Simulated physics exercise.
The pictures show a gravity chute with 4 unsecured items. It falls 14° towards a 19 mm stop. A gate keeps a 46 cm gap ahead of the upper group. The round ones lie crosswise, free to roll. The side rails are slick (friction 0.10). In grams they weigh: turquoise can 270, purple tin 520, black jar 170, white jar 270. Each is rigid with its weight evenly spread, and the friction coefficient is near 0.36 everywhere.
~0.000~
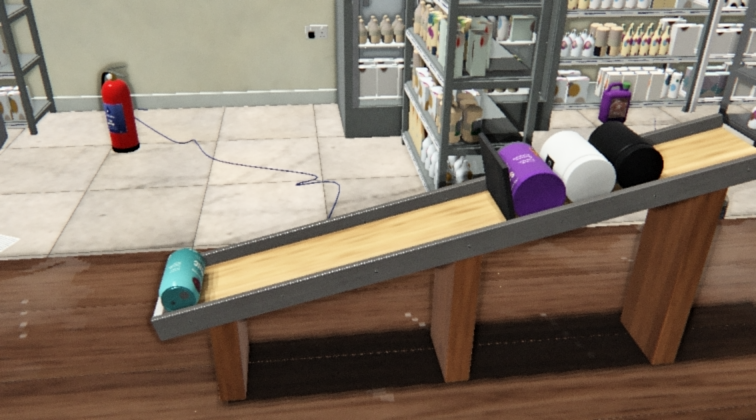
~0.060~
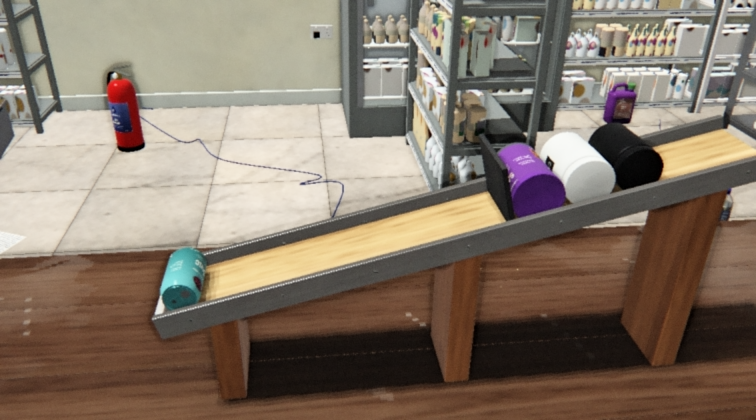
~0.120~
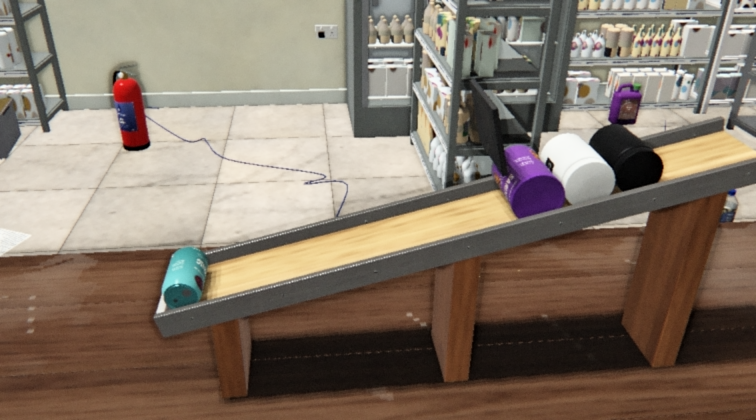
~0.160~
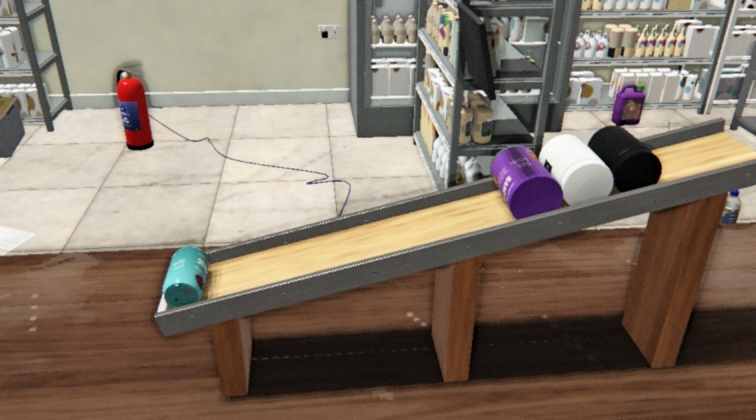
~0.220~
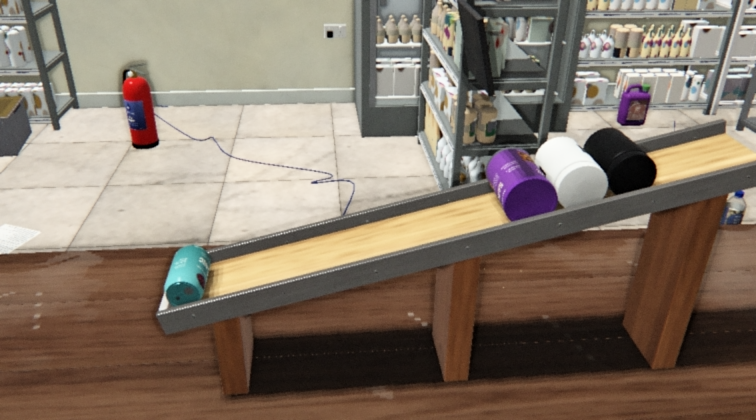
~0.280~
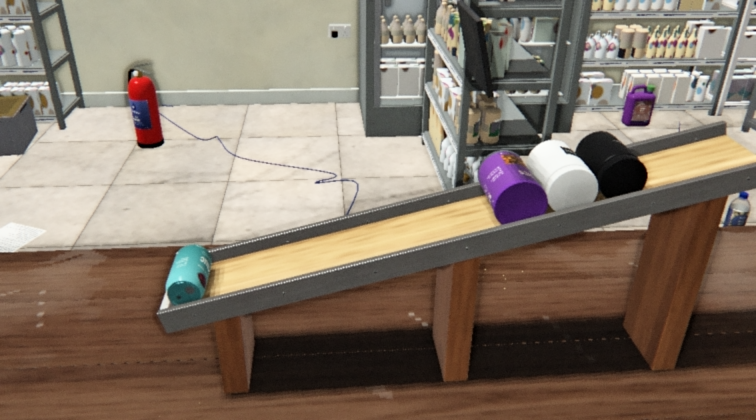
On a sloping chute in a storeroom, a dark gate lifts and three containers roll slightly left.
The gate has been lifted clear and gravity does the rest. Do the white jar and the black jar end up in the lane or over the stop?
The white jar is caught by the stop and the black jar is caught by the stop.
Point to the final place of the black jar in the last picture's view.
Near (324, 237).
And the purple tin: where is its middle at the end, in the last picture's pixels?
Near (229, 258).
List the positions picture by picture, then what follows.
In the first picture, gate shut; white jar (576, 167); black jar (624, 156).
In the second picture, gate shut; turquoise can (184, 278); purple tin (526, 181).
In the third picture, leader 52 cm from the stop; turquoise can (186, 277); purple tin (526, 182).
In the fourth picture, leader 52 cm from the stop; turquoise can (187, 276); purple tin (525, 183).
In the fifth picture, leader 51 cm from the stop; turquoise can (189, 275); purple tin (519, 185).
In the sixth picture, leader 49 cm from the stop; white jar (561, 177); black jar (610, 166).
By 0.58 s, leader 35 cm from the stop; white jar near (465, 200); black jar near (515, 189).
By 0.68 s, leader 27 cm from the stop; white jar near (414, 213); black jar near (464, 202).
By 0.88 s, leader 6 cm from the stop; black jar near (337, 234); white jar near (285, 245).
When it is over (1.4 s), all 4 in the lane. In the last view, white jar near (278, 247), black jar near (324, 237).
